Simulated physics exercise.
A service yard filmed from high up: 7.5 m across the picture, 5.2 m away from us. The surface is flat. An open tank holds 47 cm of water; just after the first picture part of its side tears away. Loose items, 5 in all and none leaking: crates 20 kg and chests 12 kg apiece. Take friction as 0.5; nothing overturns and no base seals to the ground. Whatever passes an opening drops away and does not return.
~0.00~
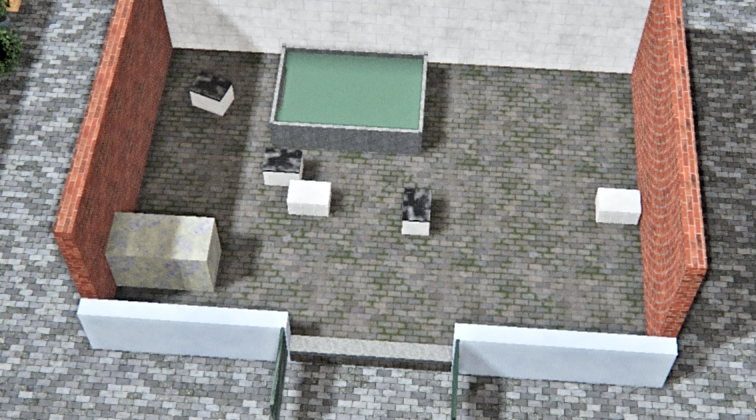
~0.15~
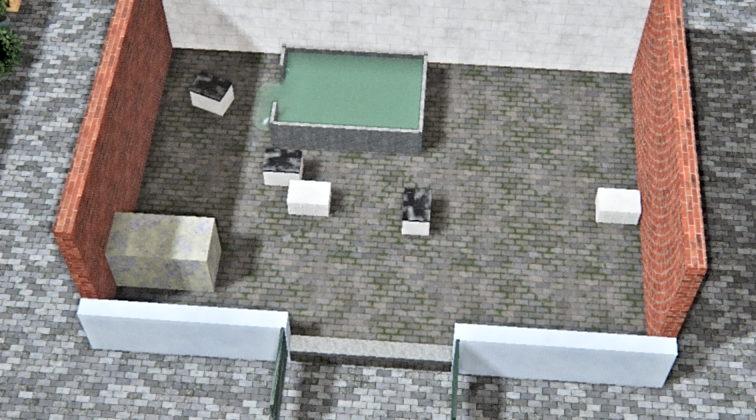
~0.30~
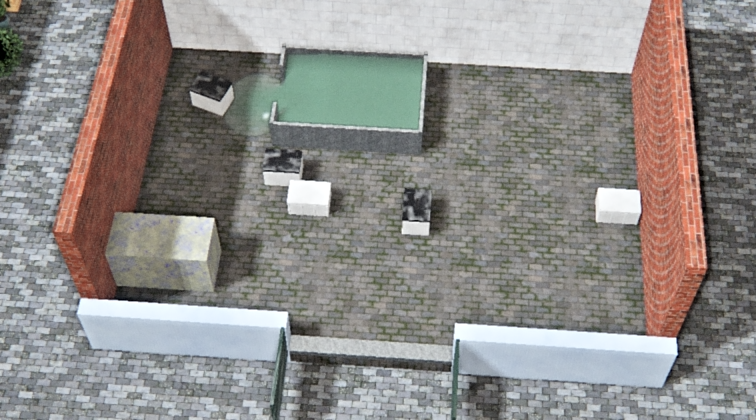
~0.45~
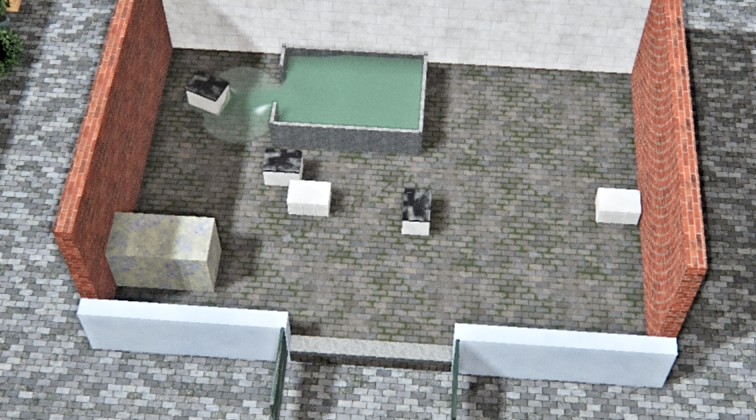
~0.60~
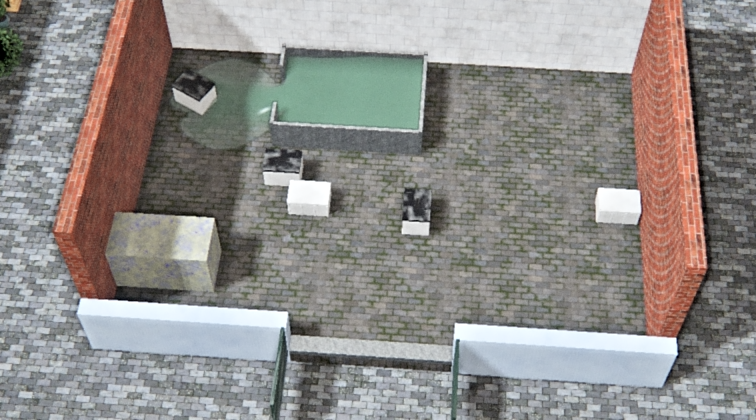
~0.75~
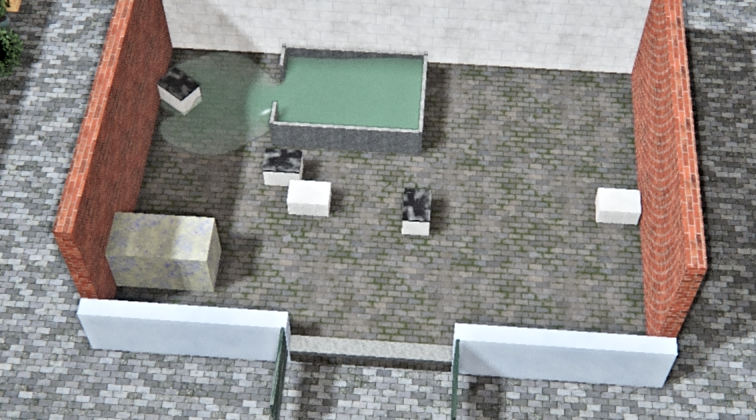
Green water spreads leftward from the open tank's side and pushes a dark-topped box left.
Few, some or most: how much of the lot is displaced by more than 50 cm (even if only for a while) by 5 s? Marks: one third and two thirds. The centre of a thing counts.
That comes to not even a third.
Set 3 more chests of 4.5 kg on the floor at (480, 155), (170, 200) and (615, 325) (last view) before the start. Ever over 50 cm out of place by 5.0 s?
In turn: Short of it, past it, under.
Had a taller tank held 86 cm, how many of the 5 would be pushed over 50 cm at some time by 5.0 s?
Then 3.
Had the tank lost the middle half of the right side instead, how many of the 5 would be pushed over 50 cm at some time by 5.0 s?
In that case 1 of them.
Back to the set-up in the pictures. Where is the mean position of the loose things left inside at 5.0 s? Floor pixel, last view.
At about (383, 208).
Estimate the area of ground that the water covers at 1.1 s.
Roughly 7.5 m2.
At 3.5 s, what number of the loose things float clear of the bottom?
1 of them.
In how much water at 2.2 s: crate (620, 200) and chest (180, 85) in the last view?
About 0 and 16 cm.
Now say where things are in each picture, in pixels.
A chest at (210, 86) rests on the ground; a crate at (309, 192), on the bottom; 3.3 m2 under water; 0 of 5 have shifted, in the first frame.
A chest at (210, 86), on the bottom; a crate at (309, 192) rests on the ground; water covers 3.7 m2; 0 of 5 have shifted, in the second frame.
A chest at (210, 86), on the bottom; a crate at (309, 192), on the bottom; 4.2 m2 under water; 0 of 5 have shifted, in the third frame.
A chest at (207, 85) rests on the ground, 6 cm from its start; a crate at (309, 192) rests on the ground; 4.7 m2 under water; 1 of 5 have shifted, in the fourth frame.
A chest at (193, 84), on the bottom, 28 cm from its start; a crate at (309, 192), on the bottom; 5.3 m2 under water; 1 of 5 have shifted, in the fifth frame.
A chest at (178, 83) rests on the ground, 52 cm from its start; a crate at (309, 192) rests on the ground; 6.1 m2 under water; 1 of 5 have shifted, in the sixth frame.
After 1.1 s 1 of 5 are over 50 cm from their spots; 0 afloat.
After 2.2 s 0 of 5 are over 50 cm from their spots; 1 afloat.
After 3.5 s 1 of 5 are over 50 cm from their spots; 1 afloat.
After 5.0 s 1 of 5 are over 50 cm from their spots, and 1 have been at some point; 0 afloat.
